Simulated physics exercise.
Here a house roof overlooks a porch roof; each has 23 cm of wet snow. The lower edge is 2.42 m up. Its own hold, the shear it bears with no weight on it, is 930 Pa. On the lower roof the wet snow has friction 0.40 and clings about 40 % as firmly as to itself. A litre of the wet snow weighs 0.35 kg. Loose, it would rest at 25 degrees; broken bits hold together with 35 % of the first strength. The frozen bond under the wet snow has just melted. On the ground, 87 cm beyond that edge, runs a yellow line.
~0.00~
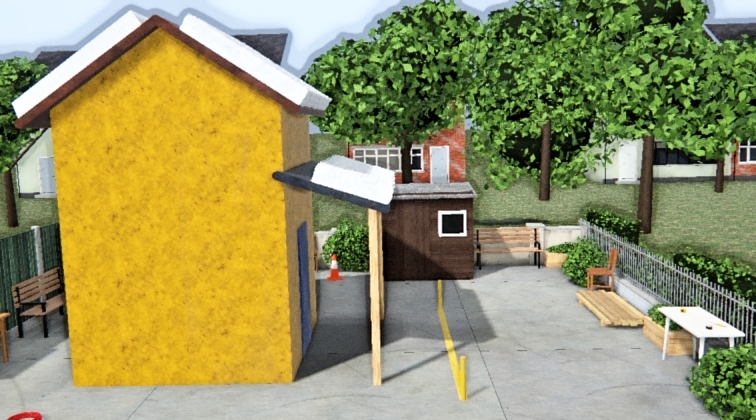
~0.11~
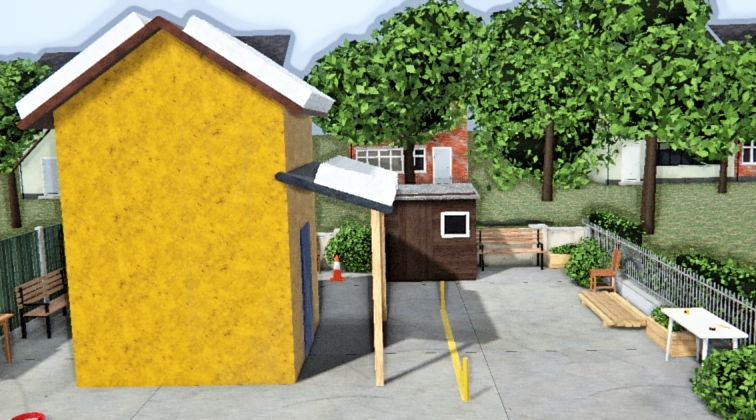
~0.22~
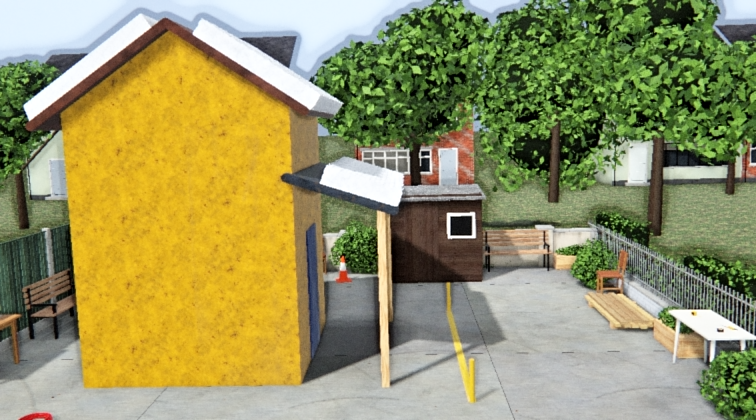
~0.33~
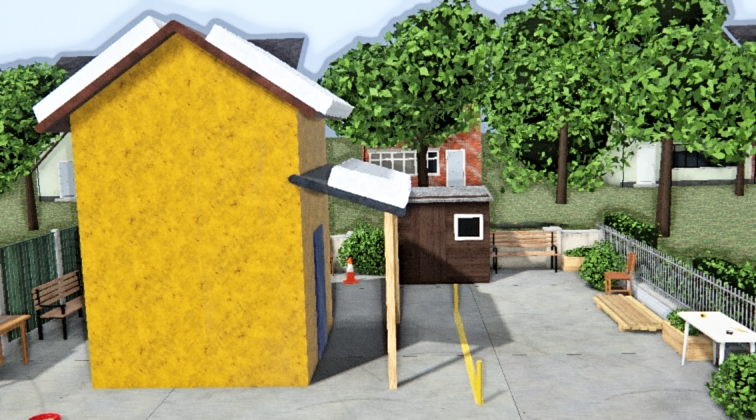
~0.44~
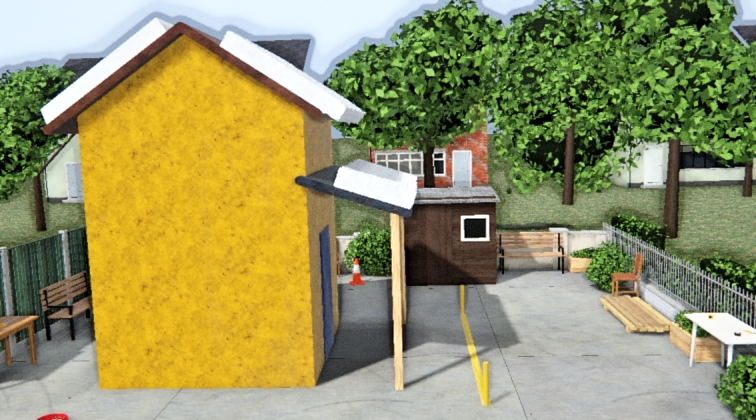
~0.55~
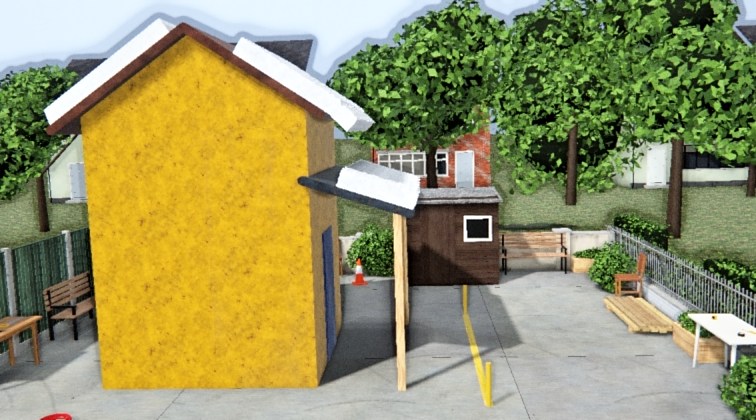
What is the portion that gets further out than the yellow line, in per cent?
Expect roughly 49 %.
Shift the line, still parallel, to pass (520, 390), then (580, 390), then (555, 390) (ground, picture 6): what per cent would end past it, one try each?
In turn about 30 %, 10 %, 16 %.
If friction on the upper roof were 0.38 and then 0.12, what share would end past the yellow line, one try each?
In that order: 30 %, 55 %.
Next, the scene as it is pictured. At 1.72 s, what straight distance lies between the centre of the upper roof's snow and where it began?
Some 3.4 m.
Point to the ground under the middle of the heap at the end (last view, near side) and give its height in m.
Around (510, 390); it stands about 0.3 m.
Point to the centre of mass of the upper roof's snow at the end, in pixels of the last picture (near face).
Near (517, 364).
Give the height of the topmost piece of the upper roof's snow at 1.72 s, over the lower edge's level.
Some 0.5 m.
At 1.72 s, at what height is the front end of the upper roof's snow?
Some 0.6 m.
After 1.09 s, none is below the lower edge and 0 % is past the line.
After 1.72 s, 48 % is below the lower edge and 15 % is past the line.
After 2.36 s, 70 % is below the lower edge and 48 % is past the line.
After 3.00 s, 70 % is below the lower edge and 49 % is past the line.
After 3.10 s, 70 % is below the lower edge and 49 % is past the line.
